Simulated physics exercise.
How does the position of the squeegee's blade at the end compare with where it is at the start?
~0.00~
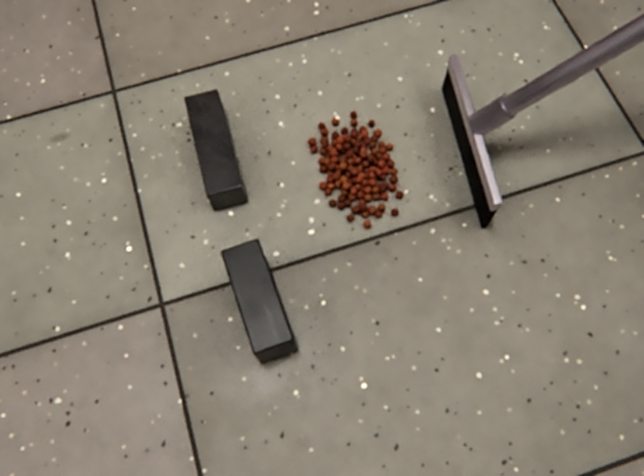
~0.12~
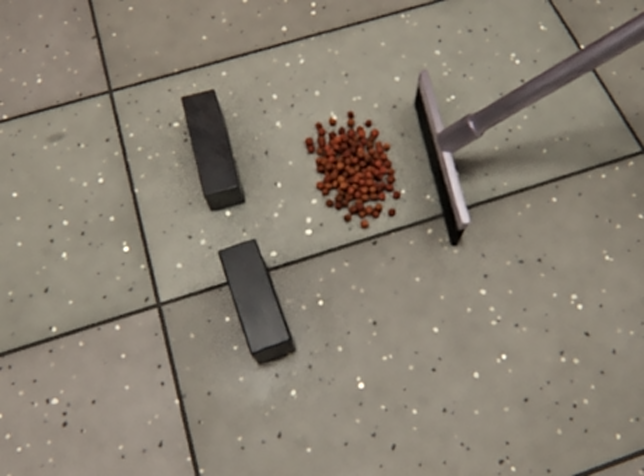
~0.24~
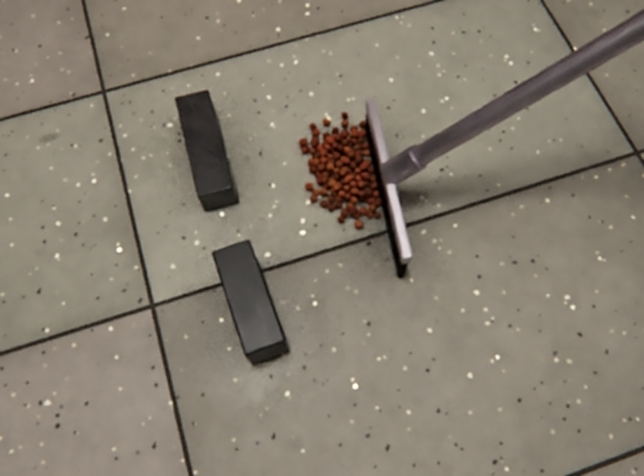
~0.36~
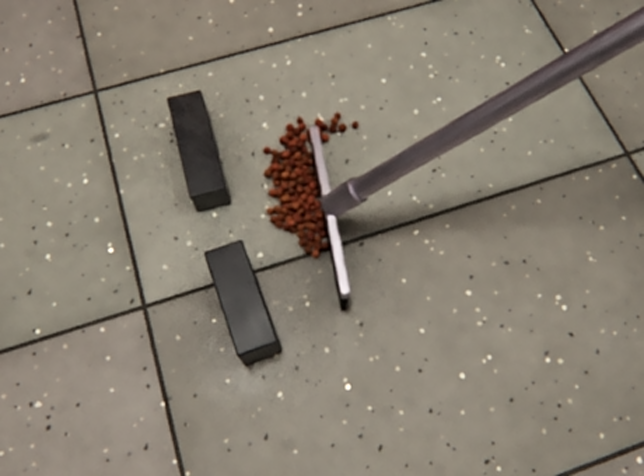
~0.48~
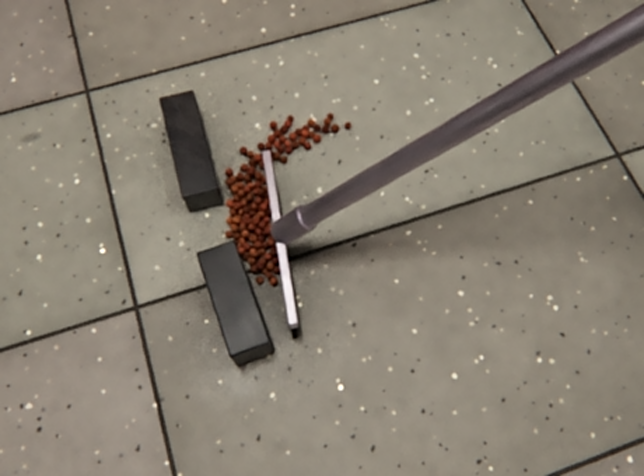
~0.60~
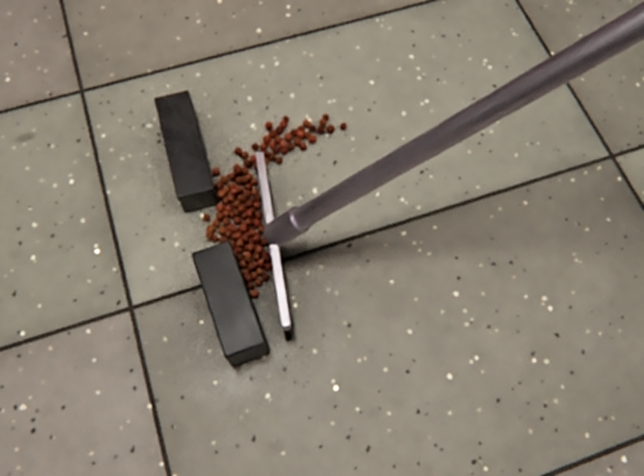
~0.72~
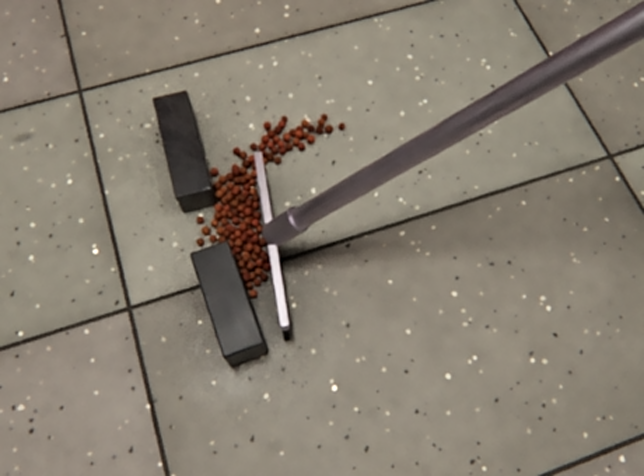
At the start the blade stands clear to the right of the pellet pile. By the end it is further left and somewhat lower in the view, close to the two black blocks with most of the pellets pushed up in front of it.
